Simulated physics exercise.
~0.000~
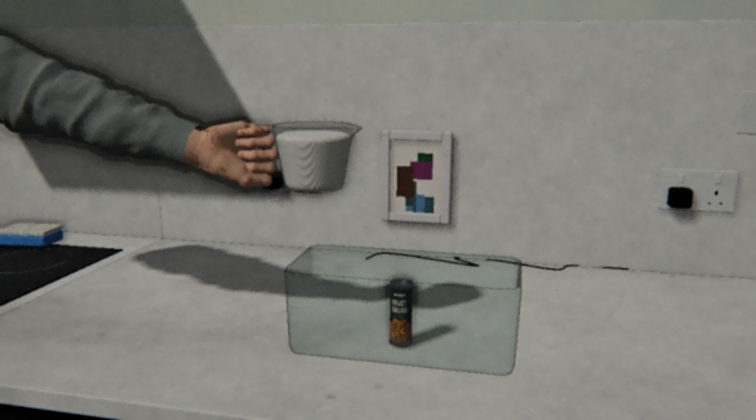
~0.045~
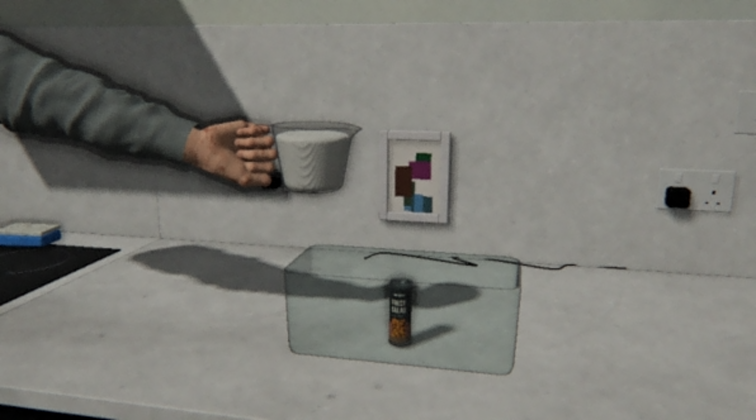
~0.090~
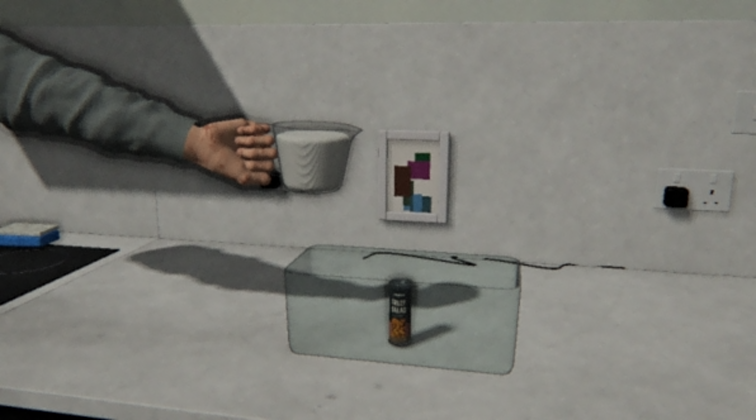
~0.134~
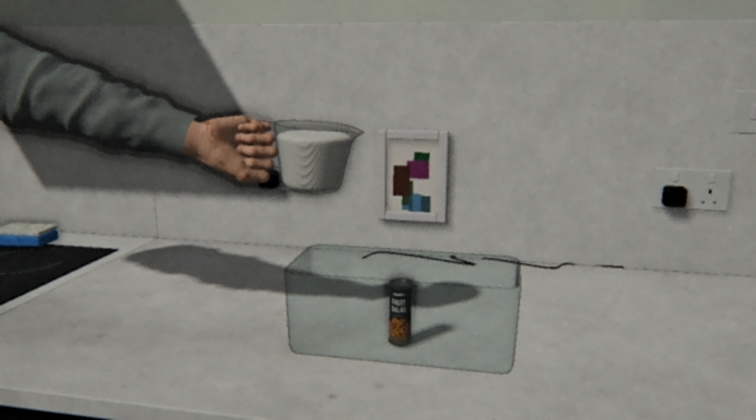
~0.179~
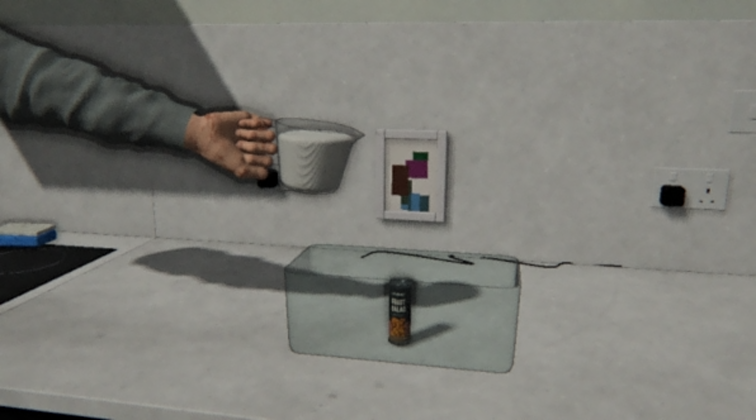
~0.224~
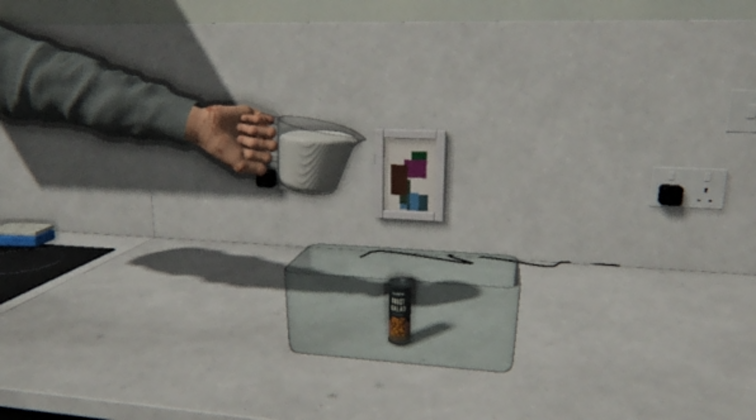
A pale kitchen worktop against a grey wall is seen from the front and slightly above. A grey-sleeved arm at upper left holds a clear flared jug of white milk above an empty, clear long basin containing a dark tin with orange markings, with a colourful framed picture behind and a black plug at right. The hand slowly rolls the jug slightly rightwards, gradually lowering its right rim.
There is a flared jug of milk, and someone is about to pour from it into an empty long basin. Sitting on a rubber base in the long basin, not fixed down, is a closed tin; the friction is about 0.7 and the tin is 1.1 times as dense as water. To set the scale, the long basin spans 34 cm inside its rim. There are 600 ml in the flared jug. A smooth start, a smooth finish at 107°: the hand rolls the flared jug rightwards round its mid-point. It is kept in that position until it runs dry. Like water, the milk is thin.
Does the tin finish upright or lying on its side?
It finishes upright.
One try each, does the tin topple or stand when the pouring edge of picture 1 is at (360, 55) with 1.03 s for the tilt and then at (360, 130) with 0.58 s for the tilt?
Try 1: Still standing; try 2: Tipped over.
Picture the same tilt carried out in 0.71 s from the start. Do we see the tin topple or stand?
Outcome - the tin comes down.
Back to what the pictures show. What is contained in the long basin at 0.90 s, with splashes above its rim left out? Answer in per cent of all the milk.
Value: Approx. 78 %.
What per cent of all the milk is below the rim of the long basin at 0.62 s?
Around 10 percent.
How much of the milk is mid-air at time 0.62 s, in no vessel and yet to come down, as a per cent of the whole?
About 28 per cent.
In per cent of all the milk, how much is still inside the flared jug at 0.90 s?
I'd estimate some 8 per cent.
By 0.62 s the tilt is 70° and 62 per cent is still to pour; the tin stands where it began.
By 0.90 s the tilt is 103° and 8 per cent is still to pour; the tin stands where it began.
By 1.20 s the tilt is 107° and 0 per cent is still to pour; the tin stands 1 cm from where it began.
By 1.53 s the tilt is 107° and 0 per cent is still to pour; the tin stands 1 cm from where it began.
At rest the tin stands 1 cm from where it began.
